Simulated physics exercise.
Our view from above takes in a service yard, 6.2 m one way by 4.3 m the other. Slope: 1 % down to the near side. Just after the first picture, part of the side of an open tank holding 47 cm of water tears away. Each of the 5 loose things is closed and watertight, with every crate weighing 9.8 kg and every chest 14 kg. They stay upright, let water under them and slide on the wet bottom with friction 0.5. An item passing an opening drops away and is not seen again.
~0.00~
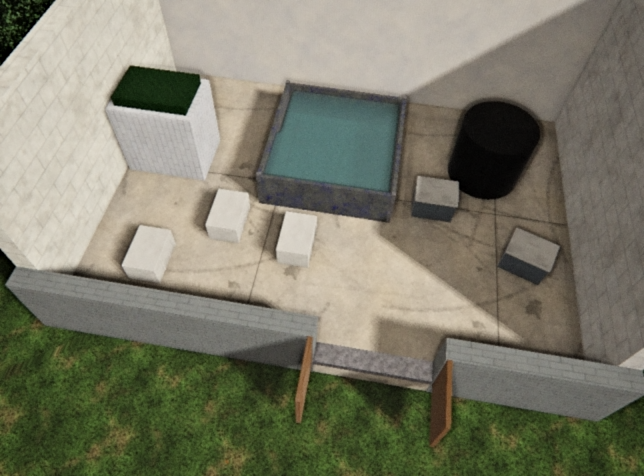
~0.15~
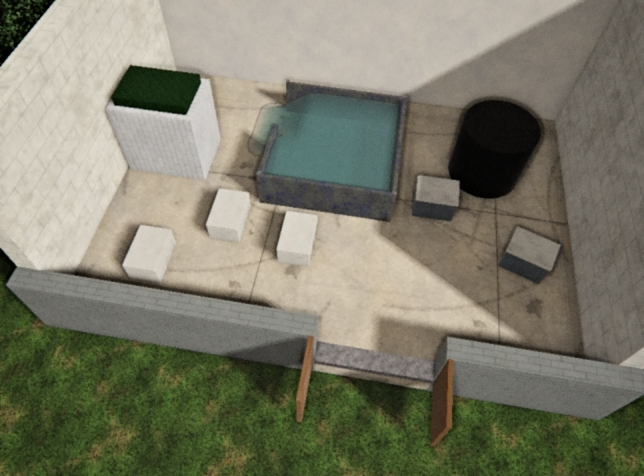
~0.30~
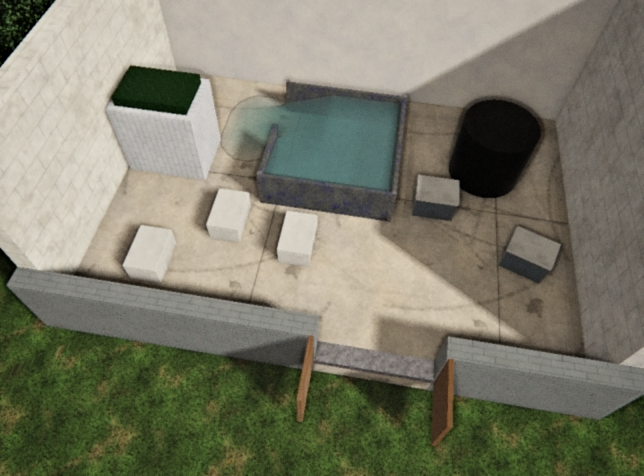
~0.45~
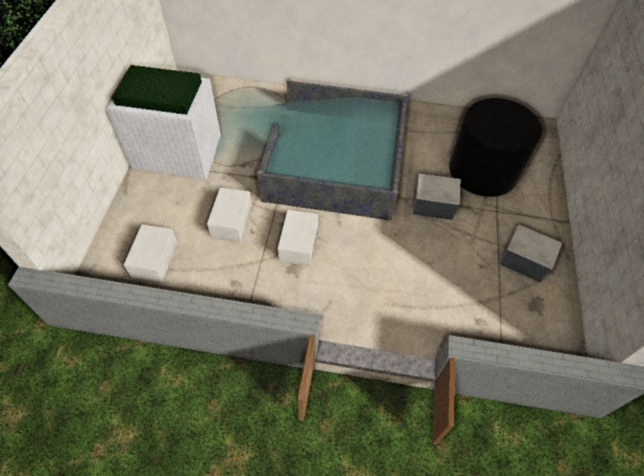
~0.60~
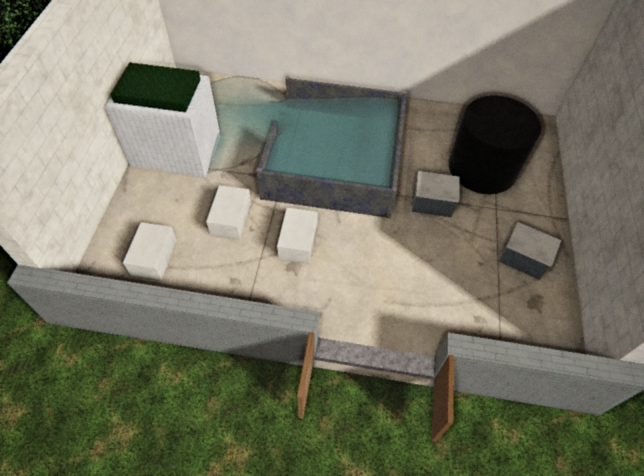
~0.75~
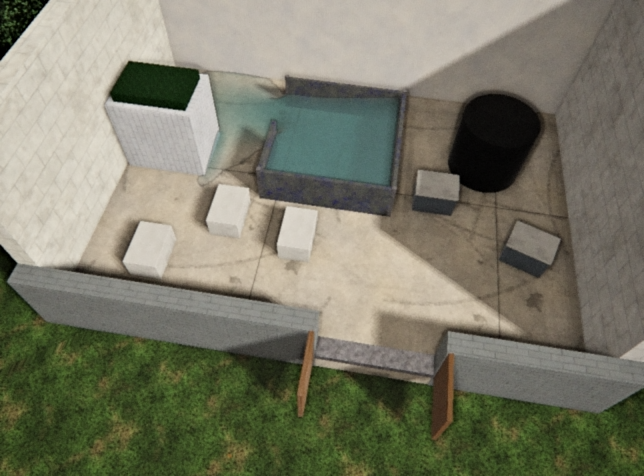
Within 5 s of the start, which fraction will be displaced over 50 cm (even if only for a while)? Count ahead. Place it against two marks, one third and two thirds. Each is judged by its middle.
It is a low share, below a third.
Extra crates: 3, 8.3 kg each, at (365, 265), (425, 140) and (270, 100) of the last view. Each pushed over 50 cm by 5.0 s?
Check, in order - not exceeded, not exceeded, exceeded.
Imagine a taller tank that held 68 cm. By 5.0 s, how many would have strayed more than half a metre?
2.
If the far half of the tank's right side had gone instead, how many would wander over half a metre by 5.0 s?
2.
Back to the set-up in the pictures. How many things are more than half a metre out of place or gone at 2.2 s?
At that moment it comes to 0.
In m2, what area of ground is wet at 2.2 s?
Somewhere about 9.0 m2, give or take.
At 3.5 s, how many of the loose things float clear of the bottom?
It comes to 0 of them.
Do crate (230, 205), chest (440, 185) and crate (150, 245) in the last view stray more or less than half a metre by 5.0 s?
One by one: Above the line; below the line; below the line.
After 1.1 s 0 of 5 are over 50 cm from their spots; 0 afloat.
After 2.2 s 0 of 5 are over 50 cm from their spots; 0 afloat.
After 3.5 s 0 of 5 are over 50 cm from their spots; 0 afloat.
After 5.0 s 1 of 5 are over 50 cm from their spots, and 1 have been at some point; 2 afloat.
